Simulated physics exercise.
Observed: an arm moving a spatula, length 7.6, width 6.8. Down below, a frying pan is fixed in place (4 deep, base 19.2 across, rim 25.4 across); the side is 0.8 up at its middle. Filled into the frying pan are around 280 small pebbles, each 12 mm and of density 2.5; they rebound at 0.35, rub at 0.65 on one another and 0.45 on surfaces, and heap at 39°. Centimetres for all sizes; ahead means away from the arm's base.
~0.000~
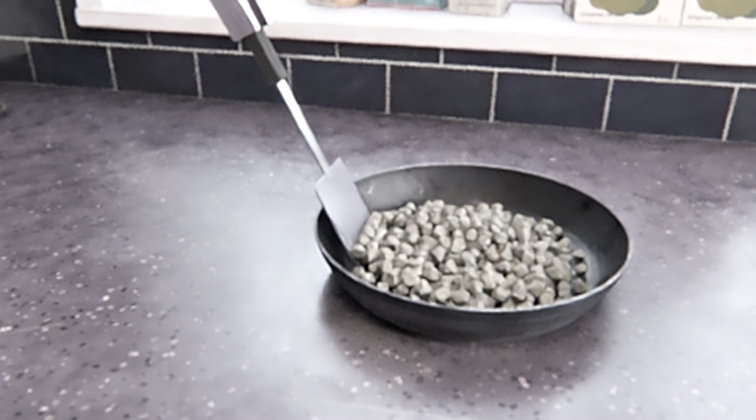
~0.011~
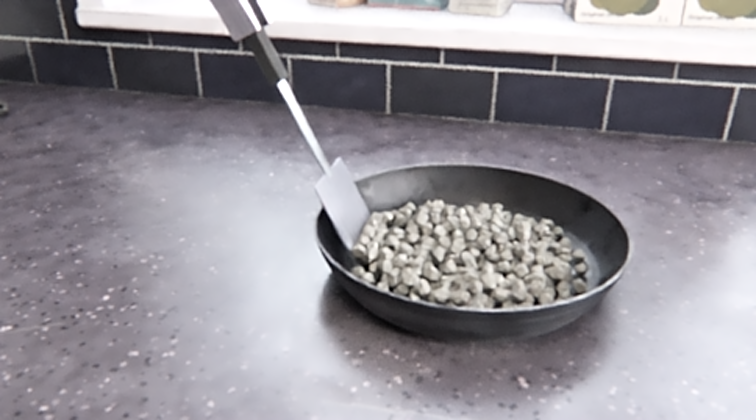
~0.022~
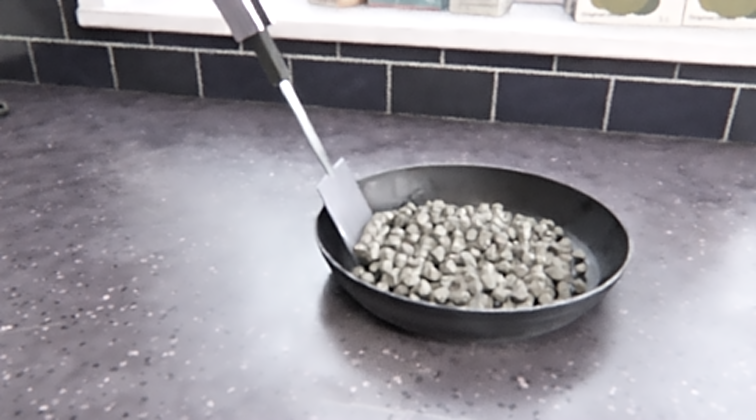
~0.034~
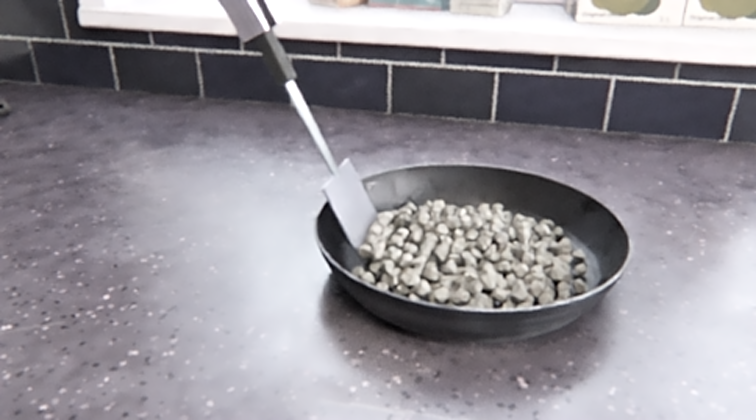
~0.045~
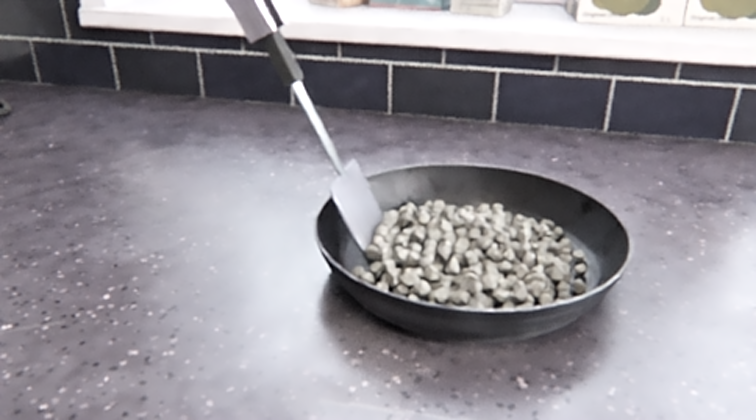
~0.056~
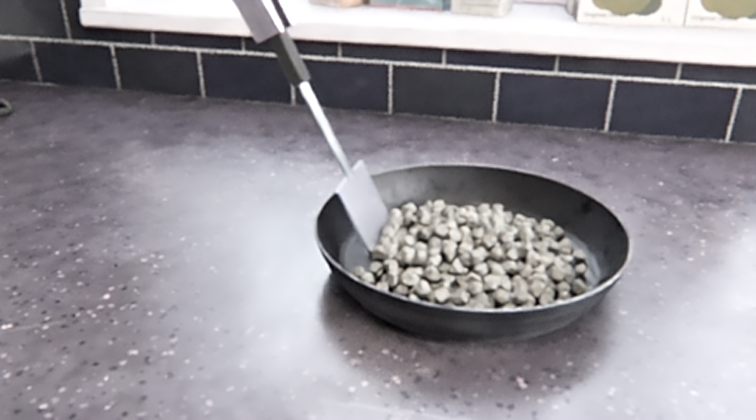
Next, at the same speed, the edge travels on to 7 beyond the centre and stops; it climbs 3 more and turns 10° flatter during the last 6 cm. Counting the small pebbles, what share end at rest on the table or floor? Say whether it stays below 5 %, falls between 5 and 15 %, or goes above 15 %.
It stays below 5 %.
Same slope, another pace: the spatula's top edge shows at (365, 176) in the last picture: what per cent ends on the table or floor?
Some 5 per cent.
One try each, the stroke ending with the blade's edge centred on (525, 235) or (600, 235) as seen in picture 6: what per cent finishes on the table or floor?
Close to 0 and close to 20 per cent, respectively.
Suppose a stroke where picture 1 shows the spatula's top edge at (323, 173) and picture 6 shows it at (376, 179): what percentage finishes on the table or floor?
Some 10 percent ends up on the table or floor.
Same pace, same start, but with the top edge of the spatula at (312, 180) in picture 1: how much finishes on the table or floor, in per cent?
Near 0 in a hundred.
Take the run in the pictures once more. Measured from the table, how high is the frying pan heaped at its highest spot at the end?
Roughly 5.0 centimetres.
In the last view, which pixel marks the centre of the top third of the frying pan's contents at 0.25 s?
Centre: Roughly (570, 252) in the last picture.
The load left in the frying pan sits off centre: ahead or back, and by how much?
I'd say close to 4.5 cm toward the front.
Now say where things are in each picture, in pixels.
In the first frame, spatula top edge at (327, 172), sloping 63°; upper third of the load around (467, 243), from x 360 to 580, top at y 205; 279 in the frying pan.
In the second frame, spatula top edge at (328, 172), sloping 63°; upper third of the load around (467, 243), from x 360 to 580, top at y 205.
In the third frame, spatula top edge at (330, 172), sloping 63°; upper third of the load around (467, 242), from x 360 to 580, top at y 205.
In the fourth frame, spatula top edge at (336, 173), sloping 63°; upper third of the load around (461, 242), from x 360 to 580, top at y 205.
In the fifth frame, spatula top edge at (342, 173), sloping 63°; upper third of the load around (460, 243), from x 360 to 580, top at y 205.
In the sixth frame, spatula top edge at (349, 174), sloping 63°; upper third of the load around (464, 242), from x 360 to 580, top at y 205; 279 in the frying pan.
After 0.15 s, sloping 63°, highest piece 4 above the table; 279 in the frying pan.
After 0.25 s, sloping 59°, highest piece 5 above the table; 279 in the frying pan.
After 0.49 s, sloping 53°, highest piece 5 above the table; 276 in the frying pan, 3 on the table or floor.
After 1.54 s, sloping 53°, highest piece 5 above the table; 276 in the frying pan, 3 on the table or floor.
At rest, 276 in the frying pan, 3 on the table or floor. That is 1 % on the table or floor.
